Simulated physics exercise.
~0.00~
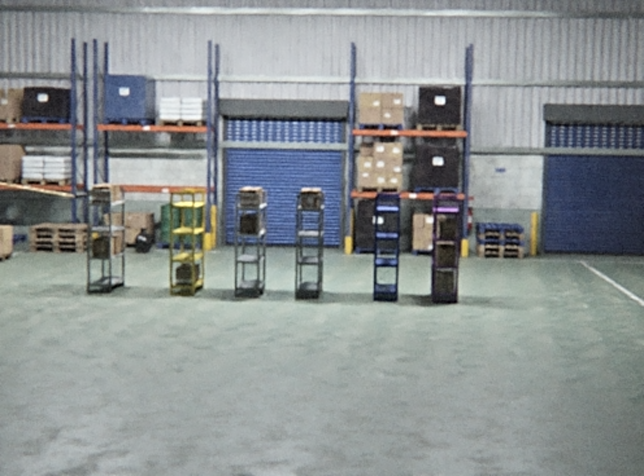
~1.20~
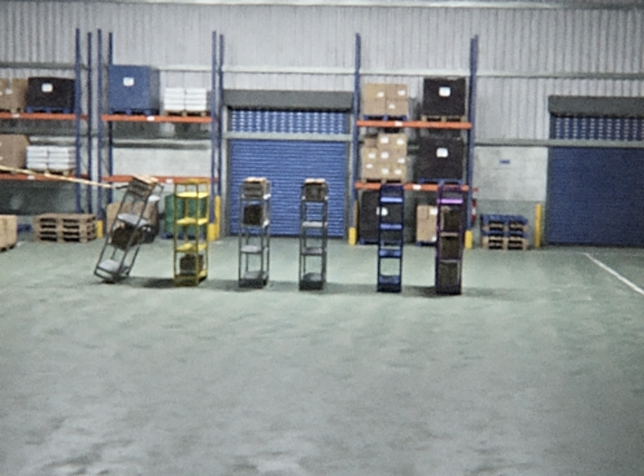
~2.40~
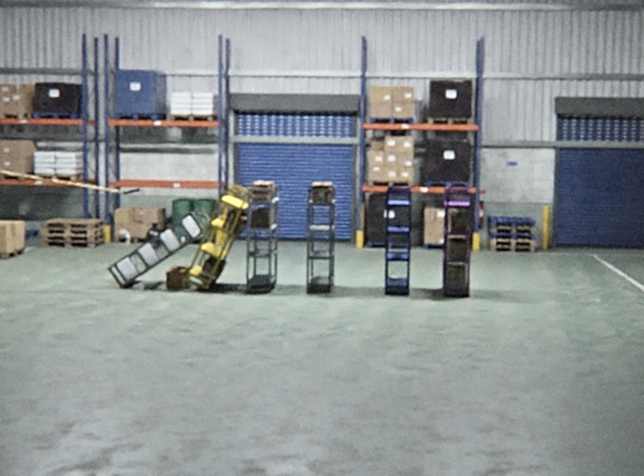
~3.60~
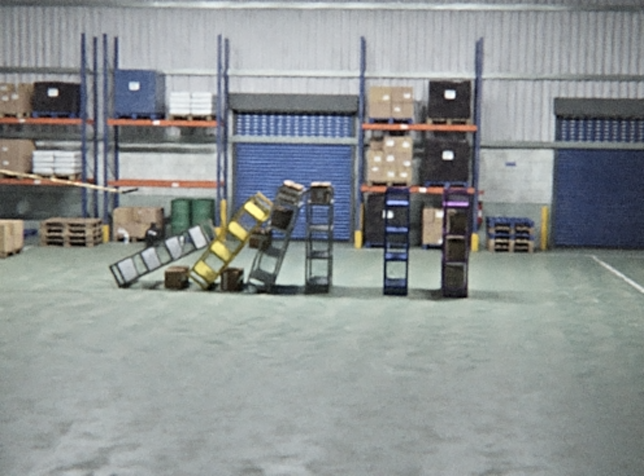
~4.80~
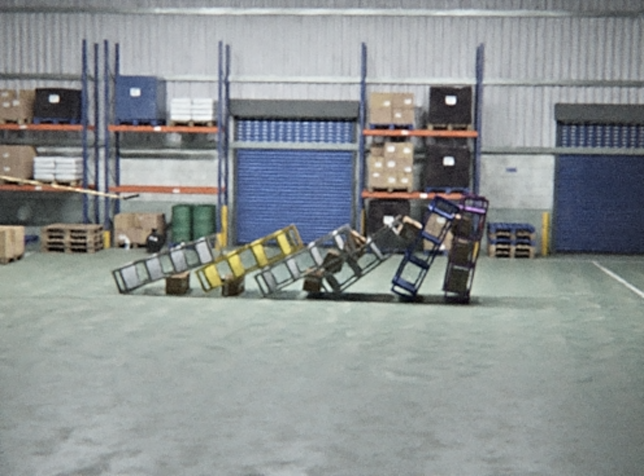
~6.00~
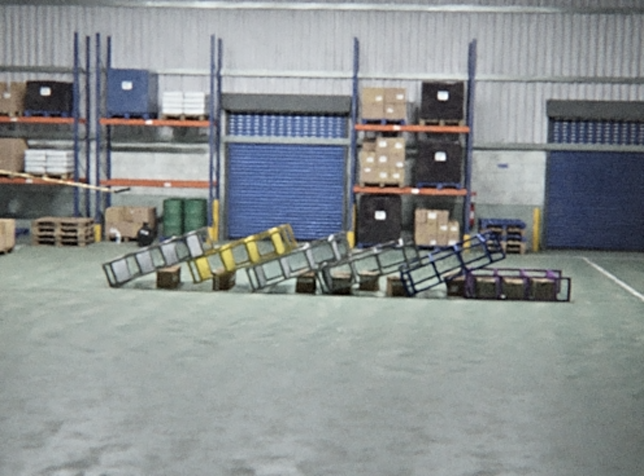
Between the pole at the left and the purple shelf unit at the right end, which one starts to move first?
The pole moves first, pushing over the unit at the left end, while the purple unit stays upright until the fall has travelled along the row to it.
